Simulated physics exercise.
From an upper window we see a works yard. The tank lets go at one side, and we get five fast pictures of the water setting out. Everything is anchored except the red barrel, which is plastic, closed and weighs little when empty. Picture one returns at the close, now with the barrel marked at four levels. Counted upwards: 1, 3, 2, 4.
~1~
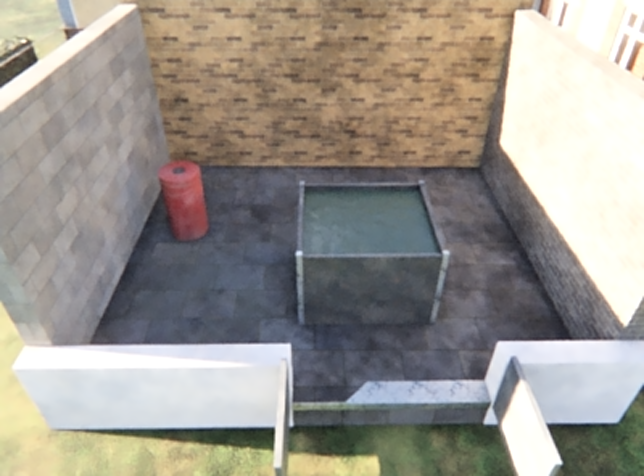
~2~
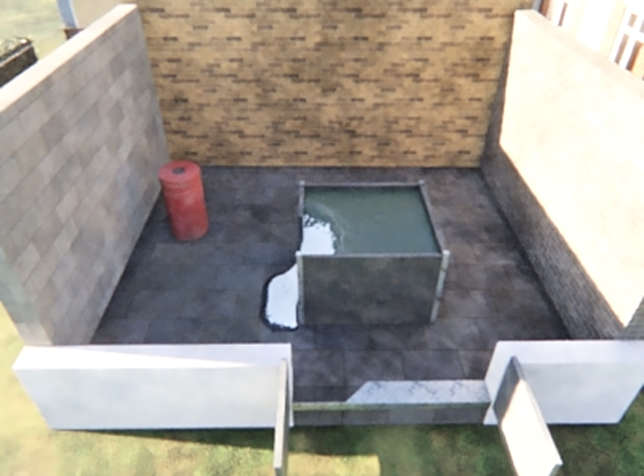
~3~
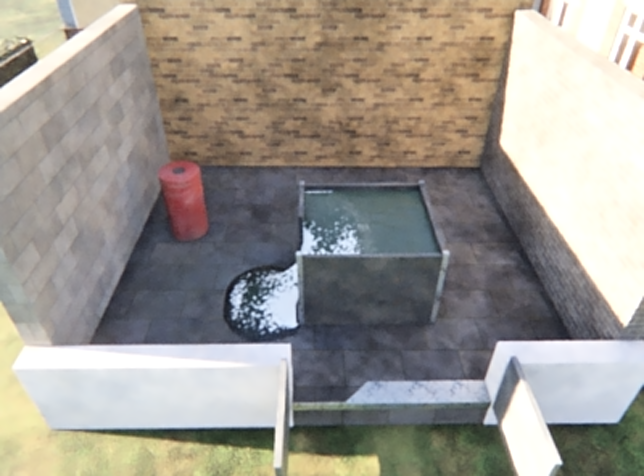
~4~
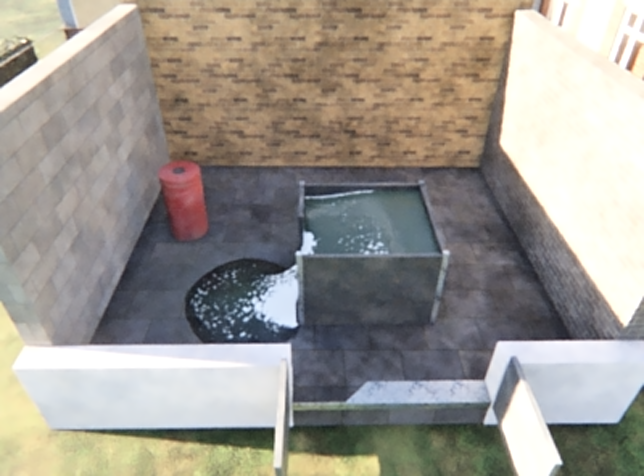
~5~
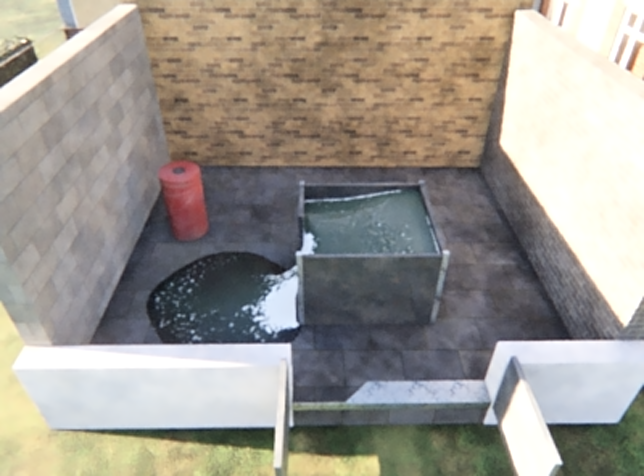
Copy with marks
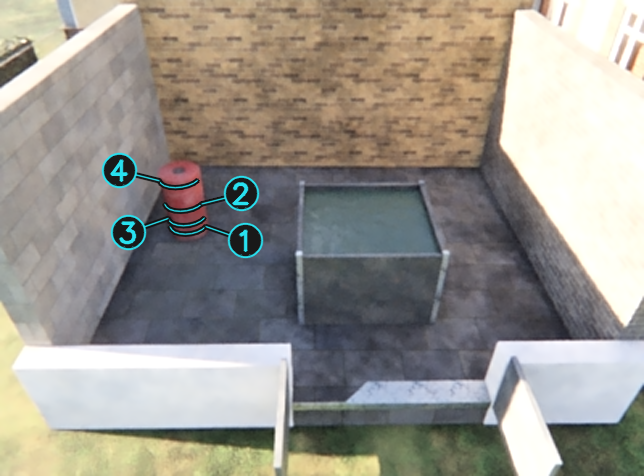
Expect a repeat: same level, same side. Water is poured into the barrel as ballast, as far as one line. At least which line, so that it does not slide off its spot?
Take 2.
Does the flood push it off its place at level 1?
Yes, it does.
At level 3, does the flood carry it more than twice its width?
No.
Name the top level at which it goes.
Level 3.
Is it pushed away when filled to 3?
Yes.
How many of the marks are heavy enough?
Two.
In cyan, 1 at (185, 234); 2 at (180, 211); 3 at (183, 225); 4 at (175, 187); from the bottom up 1, 3, 2, 4.
With 1, it is pushed about 3 times its own width away.
With 2, it does not move.
With 3, it is pushed about half its own width away.
With 4, it does not move.
